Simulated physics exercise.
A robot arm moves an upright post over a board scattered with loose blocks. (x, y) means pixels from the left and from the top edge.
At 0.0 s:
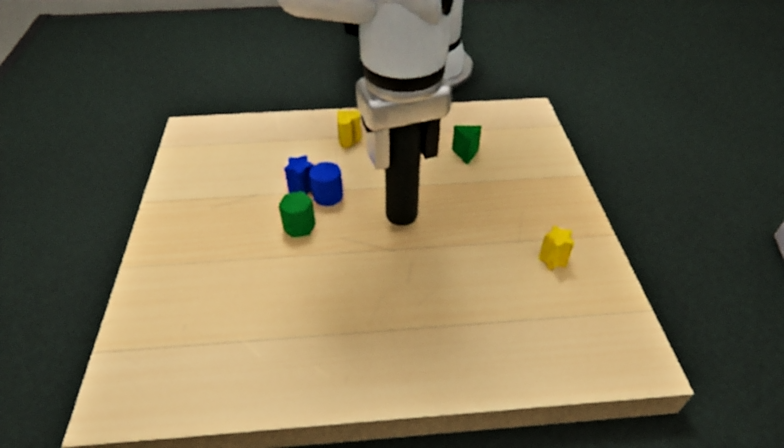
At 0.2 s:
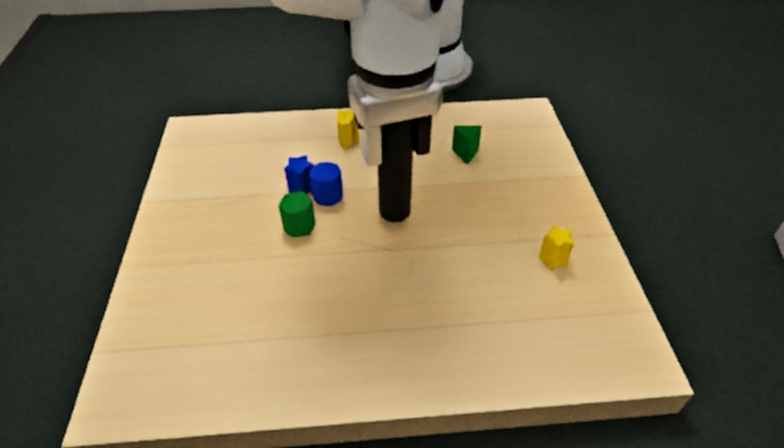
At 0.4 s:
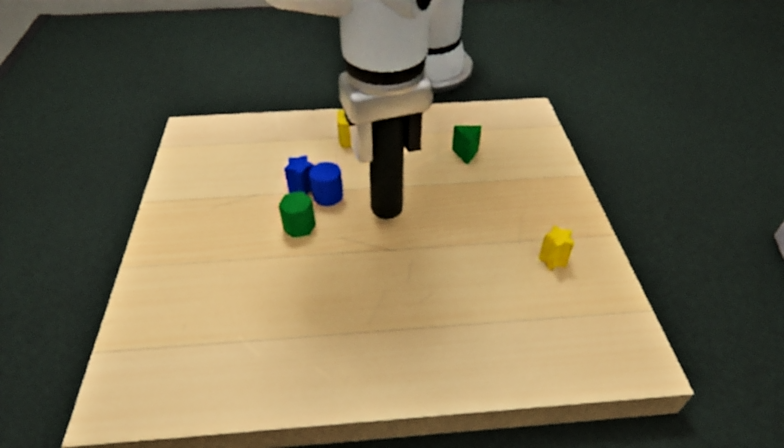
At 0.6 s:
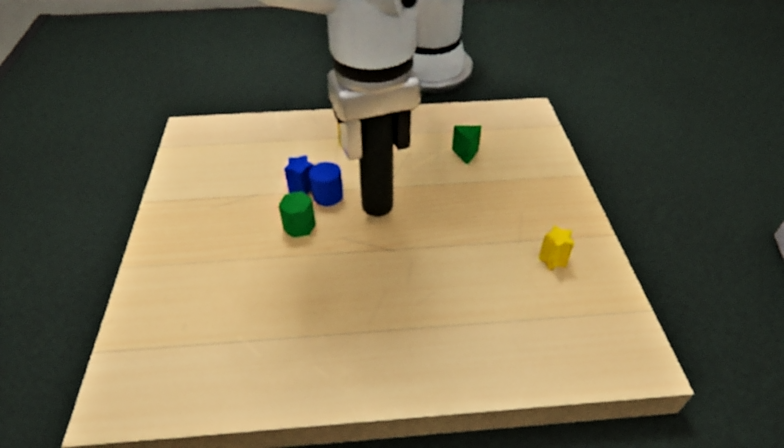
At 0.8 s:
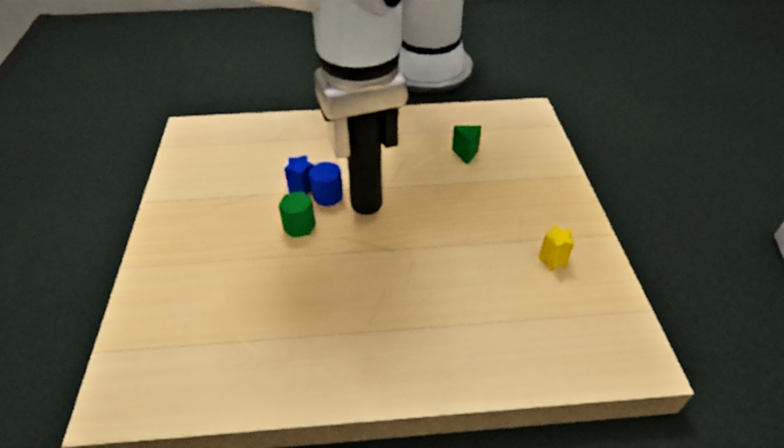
We see a robot arm holding a black upright post over a wooden board scattered with blue, green and yellow blocks. The post moves slowly left toward the blue round block, while the blocks stay still.
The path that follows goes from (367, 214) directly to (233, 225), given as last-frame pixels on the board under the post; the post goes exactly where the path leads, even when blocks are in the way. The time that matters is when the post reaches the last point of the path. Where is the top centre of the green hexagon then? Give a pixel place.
Pixel (227, 223).
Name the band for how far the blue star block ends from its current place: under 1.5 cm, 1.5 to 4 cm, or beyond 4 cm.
It shifts by less than 1.5 cm.
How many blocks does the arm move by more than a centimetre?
My count: 1.
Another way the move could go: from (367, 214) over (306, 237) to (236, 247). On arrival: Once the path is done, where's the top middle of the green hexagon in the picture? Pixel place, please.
Around (248, 199).
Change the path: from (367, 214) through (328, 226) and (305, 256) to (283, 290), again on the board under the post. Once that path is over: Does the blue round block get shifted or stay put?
Answer: Unmoved.
What follows on the original path. One third of the way, post (322, 209); green hexagon (287, 203).
Two thirds of the way, post (276, 213); green hexagon (246, 214), turned 50° anticlockwise.
At the end, post (231, 216); green hexagon (227, 223), turned 110° anticlockwise; blue star block still; blue round block still.
